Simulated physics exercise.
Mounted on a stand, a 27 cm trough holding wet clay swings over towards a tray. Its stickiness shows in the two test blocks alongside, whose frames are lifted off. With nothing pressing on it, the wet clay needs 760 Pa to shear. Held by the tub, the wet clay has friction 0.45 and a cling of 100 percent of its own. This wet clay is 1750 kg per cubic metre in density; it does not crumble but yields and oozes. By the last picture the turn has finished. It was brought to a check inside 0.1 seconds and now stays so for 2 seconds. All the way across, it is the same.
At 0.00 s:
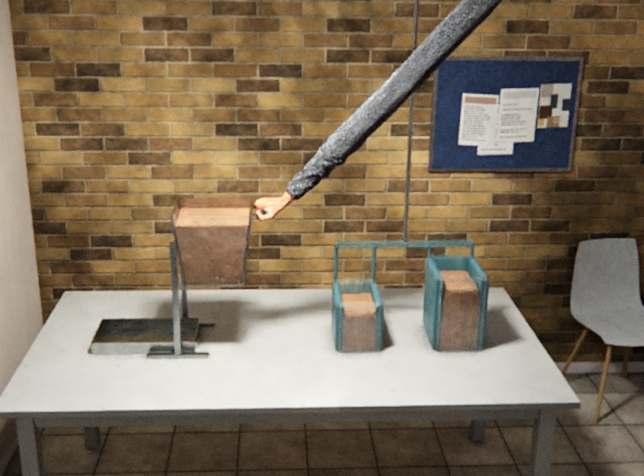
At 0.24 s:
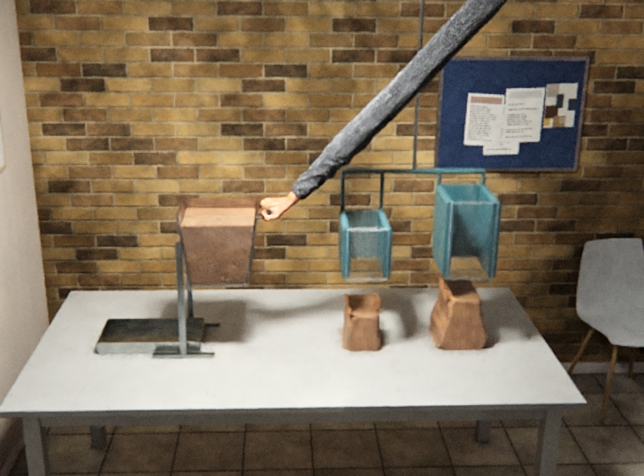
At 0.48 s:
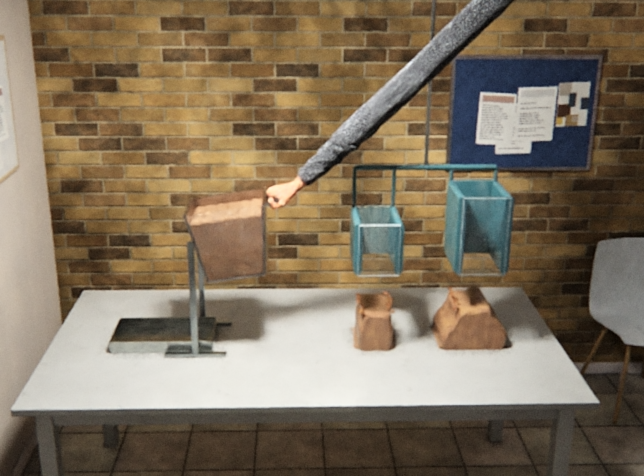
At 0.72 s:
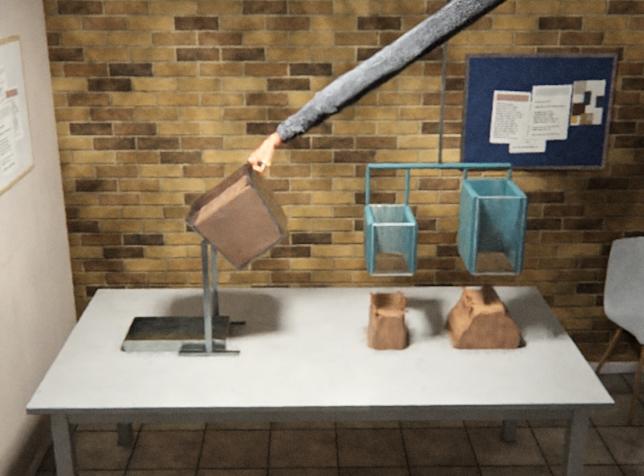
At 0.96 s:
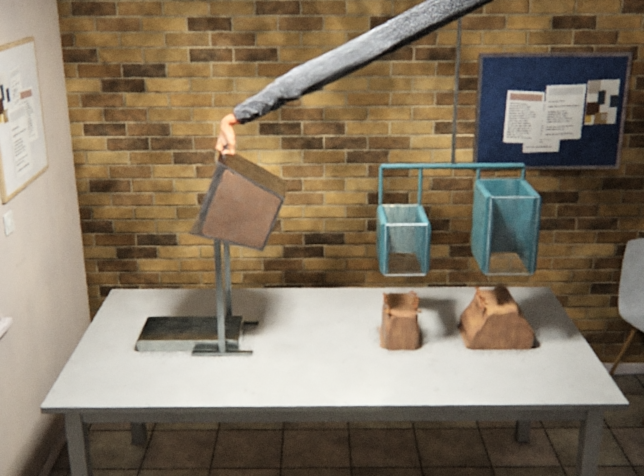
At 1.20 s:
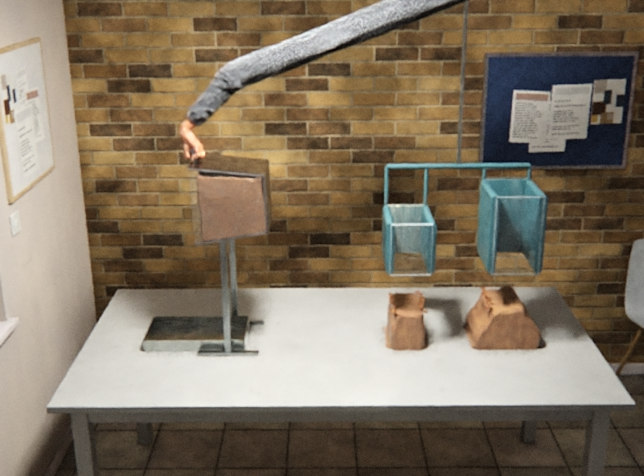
A grey-sleeved arm reaches from the upper right over a white table before a yellow-brown brick wall, seen from the front and slightly above. A stand on the left carries a trough of brown clay above a dark tray, with two clay blocks in teal casings to the right. The casings rise, the larger block slumps wider, and the hand turns the trough leftward onto its side as the camera drifts left.
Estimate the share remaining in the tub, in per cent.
I would say roughly 54 per cent remains in the tub.
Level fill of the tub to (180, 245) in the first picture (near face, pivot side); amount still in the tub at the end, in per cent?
It would come to roughly 70 percent.
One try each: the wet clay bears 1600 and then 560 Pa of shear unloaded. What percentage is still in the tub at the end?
Roughly 100 % followed by roughly 45 %.
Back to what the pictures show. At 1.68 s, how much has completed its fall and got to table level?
Near 0 per cent has got down by that time.
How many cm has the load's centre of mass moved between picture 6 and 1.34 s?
The change is near 4 cm.
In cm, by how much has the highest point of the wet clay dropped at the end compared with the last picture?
About 5 cm.
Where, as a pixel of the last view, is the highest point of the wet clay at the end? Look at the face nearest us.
I'd say it peaks at roughly (242, 190) in the last picture.
After 1.34 s, the tub is at 92 degrees and holds 95 %.
After 1.51 s, the tub is at 92 degrees and holds 72 %.
After 1.68 s, the tub is at 92 degrees and holds 61 %.
After 1.85 s, the tub is at 92 degrees and holds 58 %.
After 3.20 s, at the end, the tub is at 92 degrees and holds 54 %.
